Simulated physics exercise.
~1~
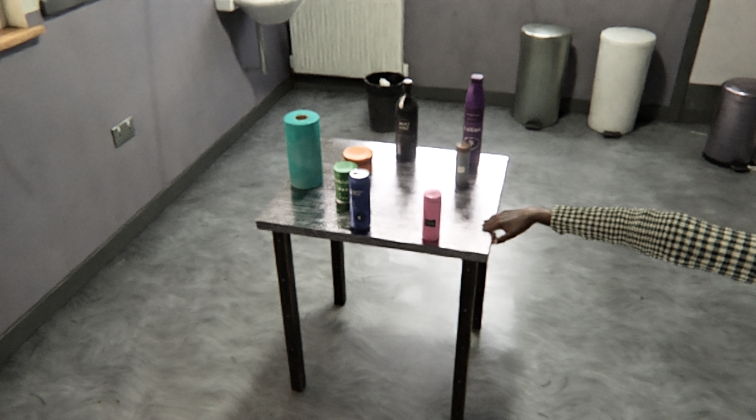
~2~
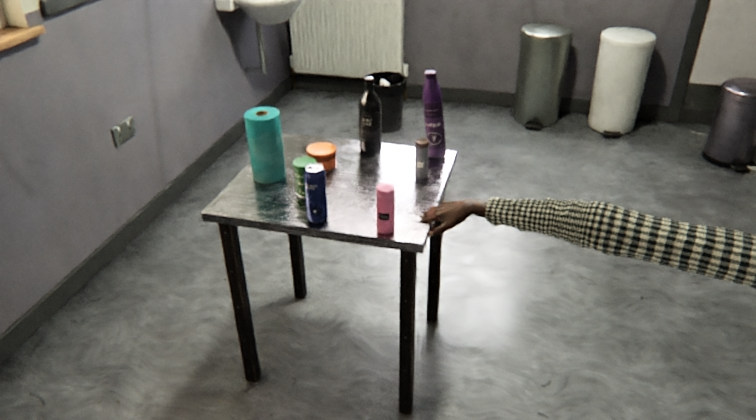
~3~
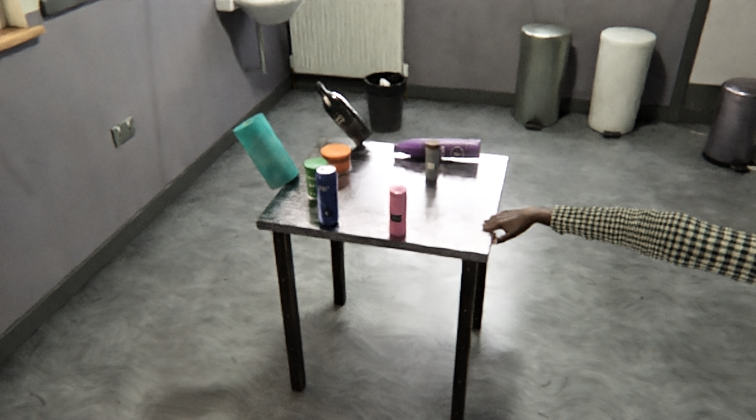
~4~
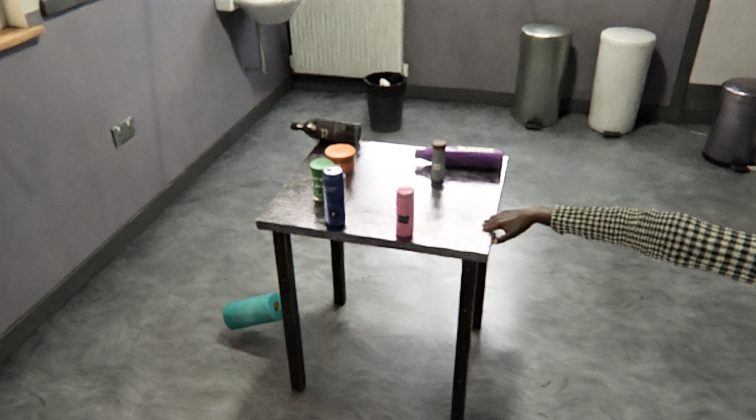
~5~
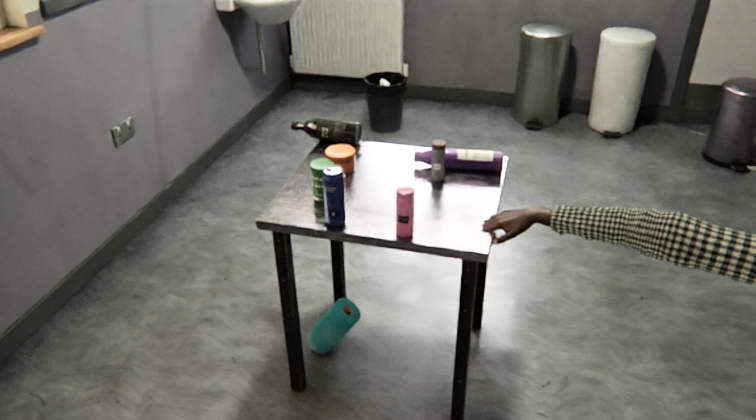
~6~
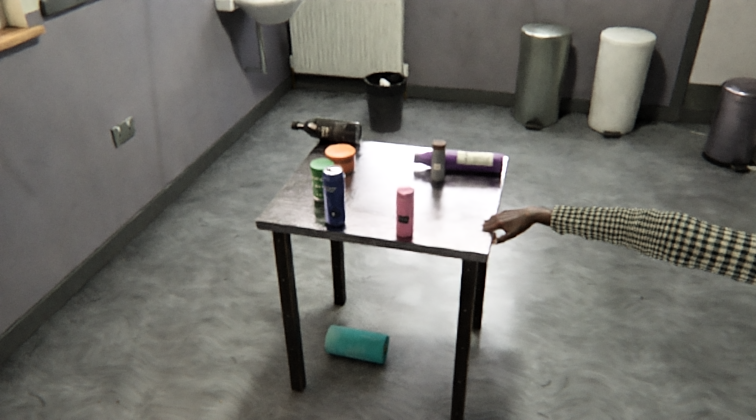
The clip opens on a small side table in a grey room, holding eight closed containers, while a hand in a checked sleeve grips its right corner. The hand shoves the table to the left with everything still upright, then jerks it back to the right. The turquoise roll and the black bottle tilt left as the tall purple bottle topples. The roll drops off the left side to the floor and tumbles beneath the table. It ends lying there, with the purple and black bottles on their sides on the tabletop and the five smaller containers still standing.
